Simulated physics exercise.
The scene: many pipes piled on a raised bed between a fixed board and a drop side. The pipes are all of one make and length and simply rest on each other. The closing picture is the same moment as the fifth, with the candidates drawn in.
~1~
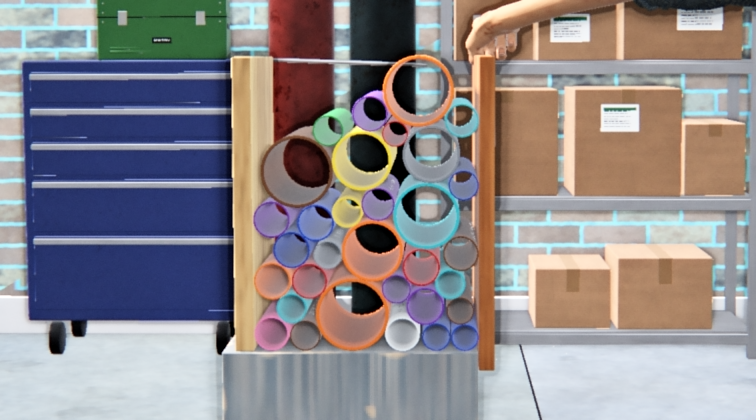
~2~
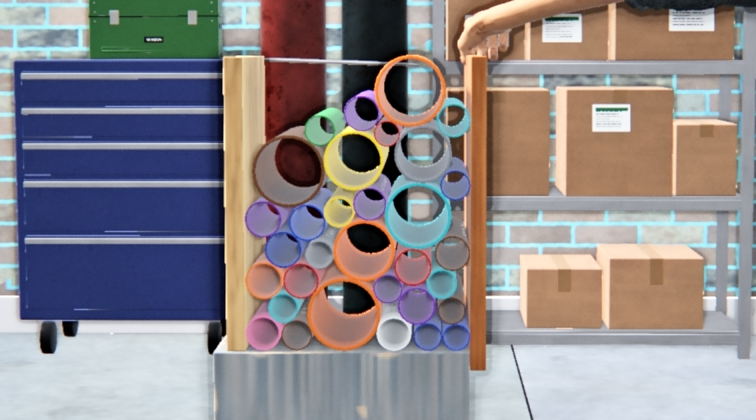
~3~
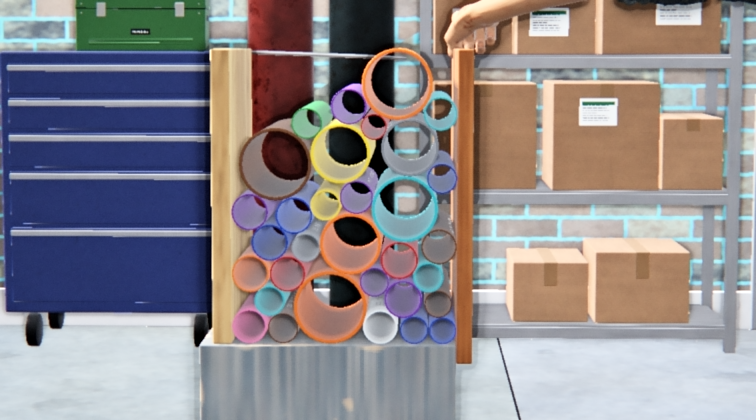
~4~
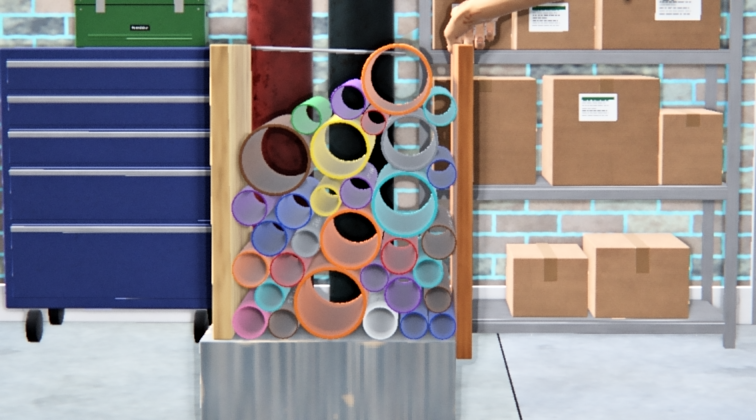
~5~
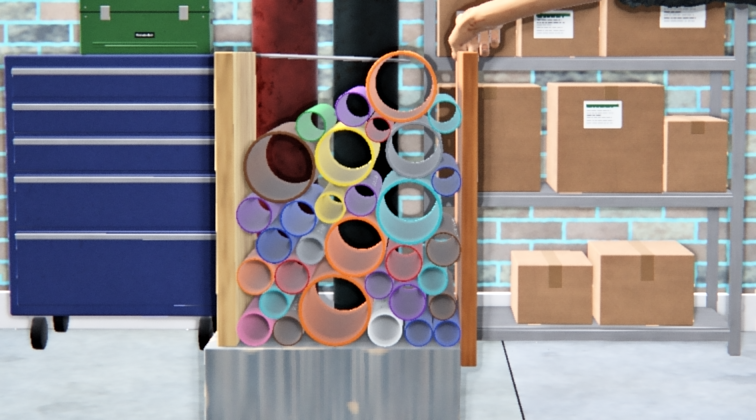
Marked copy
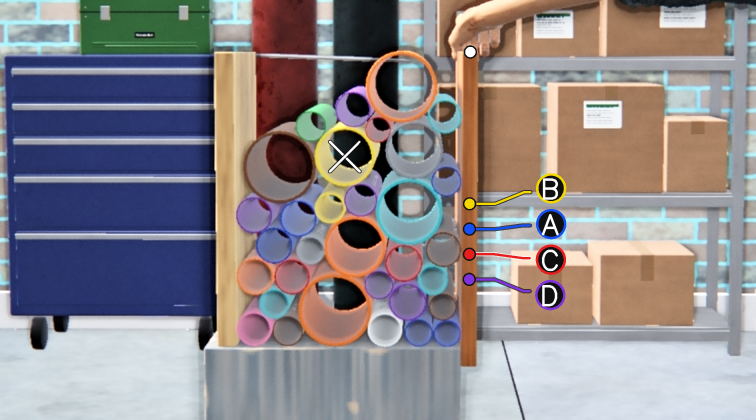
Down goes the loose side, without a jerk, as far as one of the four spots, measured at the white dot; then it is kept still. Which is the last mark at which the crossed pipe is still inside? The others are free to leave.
The lowest mark that will do is C.
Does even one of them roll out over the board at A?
Yes.
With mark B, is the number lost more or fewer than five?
At B, fewer than five.
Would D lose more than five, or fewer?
At D, more than five.
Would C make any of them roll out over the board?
At C: Yes.
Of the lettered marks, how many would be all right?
Three of the four.
On the marked copy, A at (469, 229); B at (469, 204); C at (469, 254); D at (469, 279); the cross at (345, 157); the white dot at (470, 52).
Taking C. A third of the way, top of the board (462, 136).
Two thirds of the way, top of the board (461, 229).
When it is over, top of the board (461, 253), three out over the board, the crossed one still inside.
As for the rest, A keeps the crossed one inside; B keeps the crossed one inside; D lets the crossed one out.
